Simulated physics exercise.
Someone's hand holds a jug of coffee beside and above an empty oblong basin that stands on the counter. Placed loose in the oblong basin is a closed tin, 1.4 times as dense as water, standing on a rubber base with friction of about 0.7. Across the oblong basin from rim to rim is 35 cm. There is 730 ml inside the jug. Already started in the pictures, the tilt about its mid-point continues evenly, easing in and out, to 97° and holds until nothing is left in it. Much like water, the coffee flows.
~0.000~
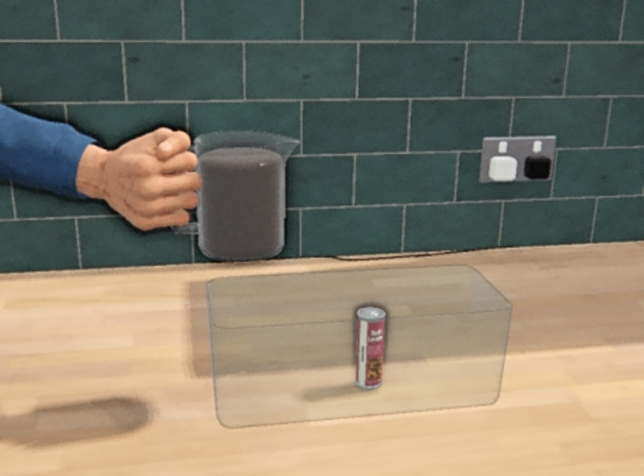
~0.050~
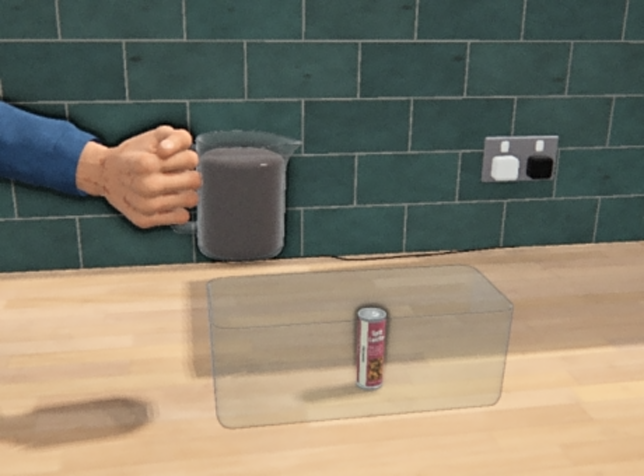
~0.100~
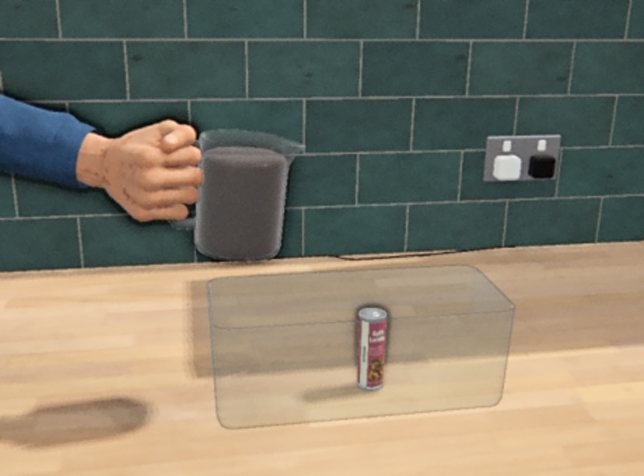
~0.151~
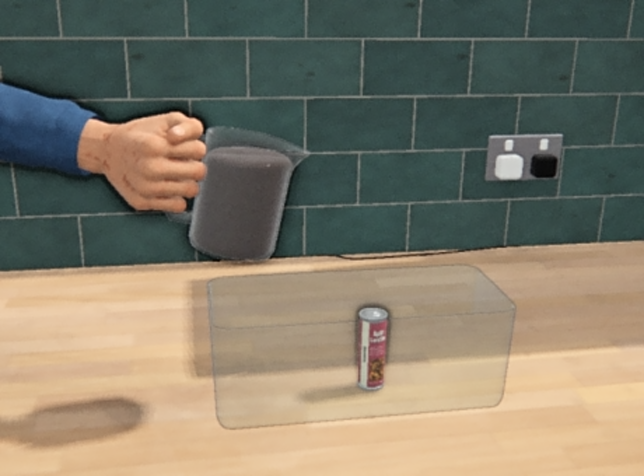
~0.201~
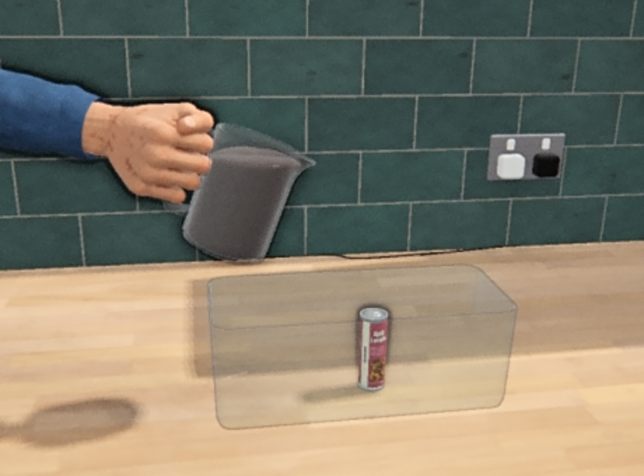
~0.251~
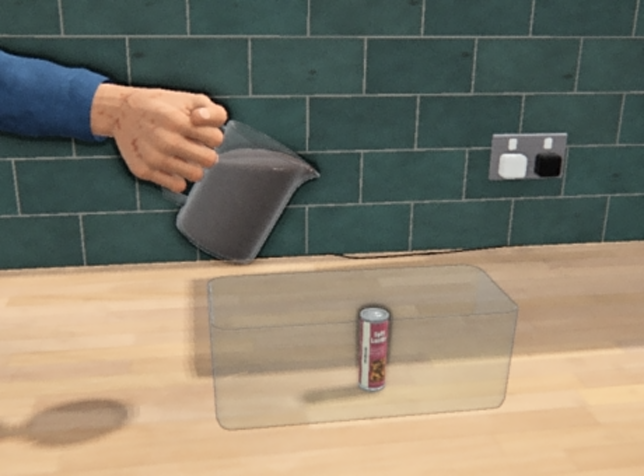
To begin with, a hand holds a jug of dark coffee almost upright, above and to the left of a clear oblong basin with a small closed tin standing inside. The hand then steadily tilts the jug rightward, its spout lowering toward the basin while the coffee shifts inside.
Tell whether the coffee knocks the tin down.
The coffee knocks it down.
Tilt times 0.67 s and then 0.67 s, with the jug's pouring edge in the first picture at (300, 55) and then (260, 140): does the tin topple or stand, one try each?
In the first try it remains standing; in the second it remains standing.
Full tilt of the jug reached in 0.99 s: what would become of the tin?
Then it tips over.
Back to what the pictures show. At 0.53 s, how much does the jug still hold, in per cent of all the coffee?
Close to 70 in a hundred.
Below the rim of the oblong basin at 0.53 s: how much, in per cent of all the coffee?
The basin holds roughly 12 in a hundred parts at that moment.
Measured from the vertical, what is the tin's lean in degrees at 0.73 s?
0°.
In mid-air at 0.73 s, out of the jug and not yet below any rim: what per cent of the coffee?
Around 18 percent of it is airborne.
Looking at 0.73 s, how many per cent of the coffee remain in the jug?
30 %.
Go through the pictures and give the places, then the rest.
In the first frame, it leans 0°; its right rim is at (299, 140); the coffee meets the walls at (199, 157) and (281, 155); the oblong basin's rim runs from (209, 304) to (492, 287); the tin's top is at (371, 317).
In the second frame, it leans 1°; its right rim is at (301, 141); the coffee meets the walls at (199, 156) and (283, 155).
In the third frame, it leans 5°; its right rim is at (305, 145); the coffee meets the walls at (204, 153) and (287, 156).
In the fourth frame, it leans 12°; its right rim is at (310, 152); the coffee meets the walls at (206, 155) and (292, 158).
In the fifth frame, it leans 20°; its right rim is at (316, 161); the coffee meets the walls at (204, 166) and (300, 159).
In the sixth frame, it leans 30°; its right rim is at (320, 174); the coffee meets the walls at (198, 183) and (313, 164).
After 0.53 s the tilt is 86° and 70 per cent is still to pour; the tin stands where it began.
After 0.73 s the tilt is 97° and 29 per cent is still to pour; the tin stands 1 cm from where it began.
After 0.94 s the tilt is 97° and 10 per cent is still to pour; the tin leans 14°.
After 1.17 s the tilt is 97° and 3 per cent is still to pour; the tin lies on its side.
In the end the tin lies on its side.
